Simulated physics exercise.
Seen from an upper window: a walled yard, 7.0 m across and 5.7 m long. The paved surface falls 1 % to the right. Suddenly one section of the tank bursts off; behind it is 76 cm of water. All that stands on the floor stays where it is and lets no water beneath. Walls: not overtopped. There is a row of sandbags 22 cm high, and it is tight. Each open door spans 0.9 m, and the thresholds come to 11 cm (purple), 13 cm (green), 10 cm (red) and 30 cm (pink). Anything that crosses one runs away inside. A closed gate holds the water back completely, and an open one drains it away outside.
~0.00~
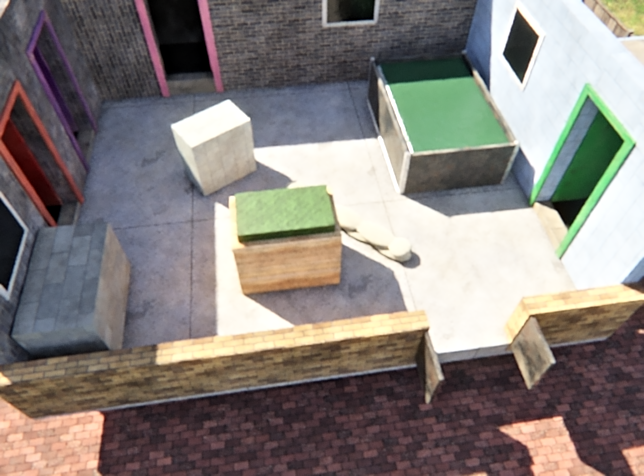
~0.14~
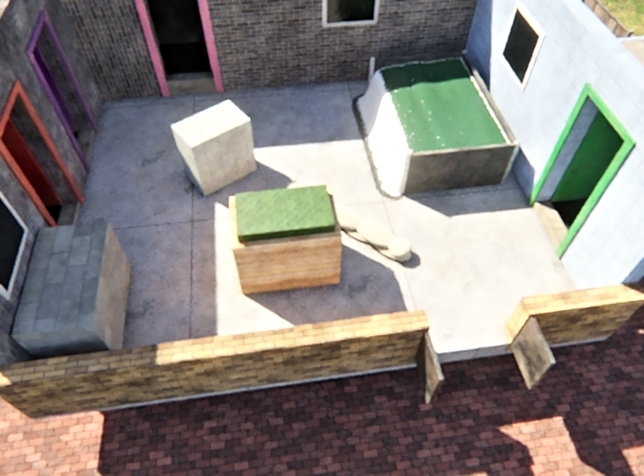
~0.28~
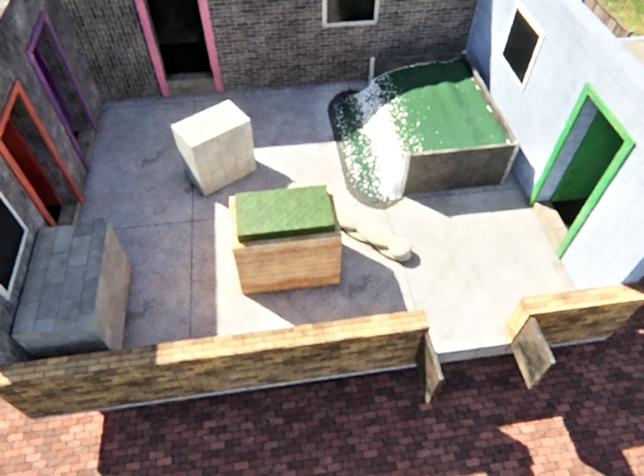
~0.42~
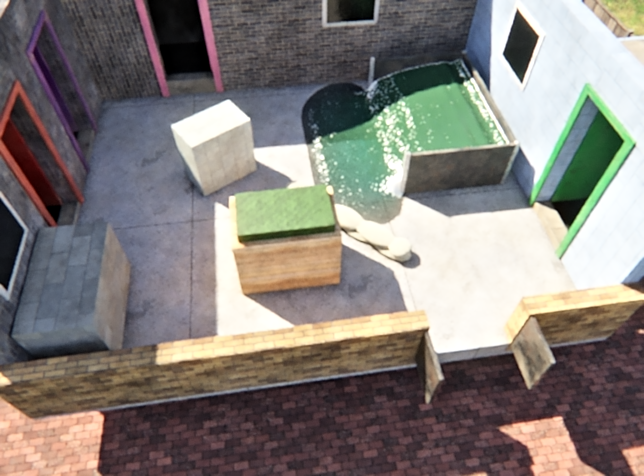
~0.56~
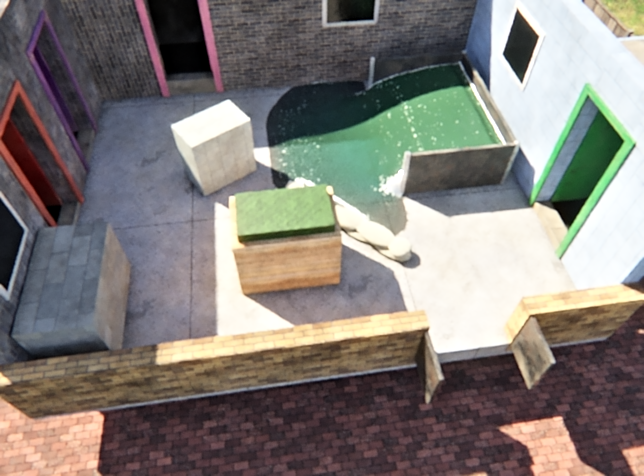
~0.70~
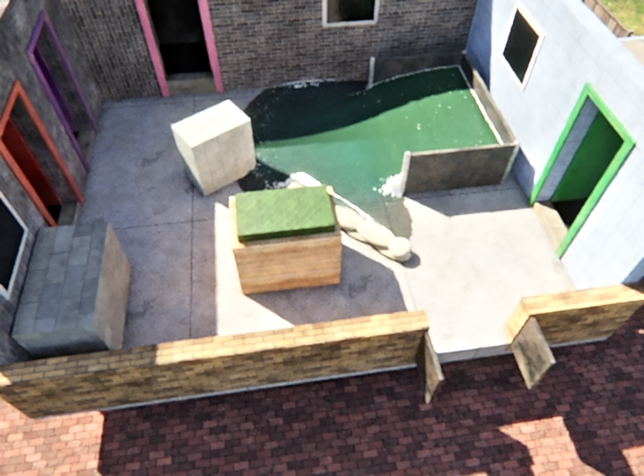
In this clip, a tank of green water stands in a walled yard seen from above; its left side gives way, and the water pours out leftward in a foaming sheet, spreading across the paving to the pale block.
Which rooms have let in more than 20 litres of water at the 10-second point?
In the end at the purple door the limit will be crossed. At the green door the limit will not be crossed. At the red door the limit will be crossed. At the pink door the limit will not be crossed.
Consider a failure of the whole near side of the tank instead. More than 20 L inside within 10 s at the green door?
At the green door the limit is exceeded.
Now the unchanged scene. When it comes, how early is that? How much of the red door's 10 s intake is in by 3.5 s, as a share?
Fraction in by then: Around 10 per cent.
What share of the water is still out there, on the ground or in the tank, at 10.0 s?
Share still there: About 92 %.
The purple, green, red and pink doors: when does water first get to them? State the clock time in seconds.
The front reaches purple at 1.3 s, green at 2.6 s, red at 2.4 s, pink at 1.1 s.
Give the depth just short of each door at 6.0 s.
Purple 9 cm, green 6 cm, red 14 cm, pink 9 cm.
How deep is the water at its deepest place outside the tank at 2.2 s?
It gets to some 57 cm.
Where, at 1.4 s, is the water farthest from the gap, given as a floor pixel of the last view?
Near (96, 133).
After 1.4 s water covers 45 % of the floor and is deepest (50 cm) near (263, 167); purple door 9 cm at the sill, 0 L in, green door not reached, red door not reached, pink door 9 cm at the sill, 0 L in.
After 2.2 s water covers 60 % of the floor and is deepest (57 cm) near (112, 101); purple door 21 cm at the sill, 29 L in, green door not reached, red door not reached, pink door 30 cm at the sill, 0 L in.
After 3.5 s water covers 80 % of the floor and is deepest (30 cm) near (110, 113); purple door 21 cm at the sill, 87 L in, green door 6 cm at the sill, 0 L in, red door 18 cm at the sill, 4 L in, pink door 17 cm at the sill, 1 L in.
After 6.0 s water covers 95 % of the floor and is deepest (24 cm) near (237, 277); purple door 9 cm at the sill, 128 L in, green door 6 cm at the sill, 0 L in, red door 14 cm at the sill, 34 L in, pink door 9 cm at the sill, 2 L in.
After 10.0 s water covers 95 % of the floor and is deepest (18 cm) near (442, 76); purple door 6 cm at the sill, 128 L in, green door 13 cm at the sill, 2 L in, red door 6 cm at the sill, 48 L in, pink door 6 cm at the sill, 2 L in.
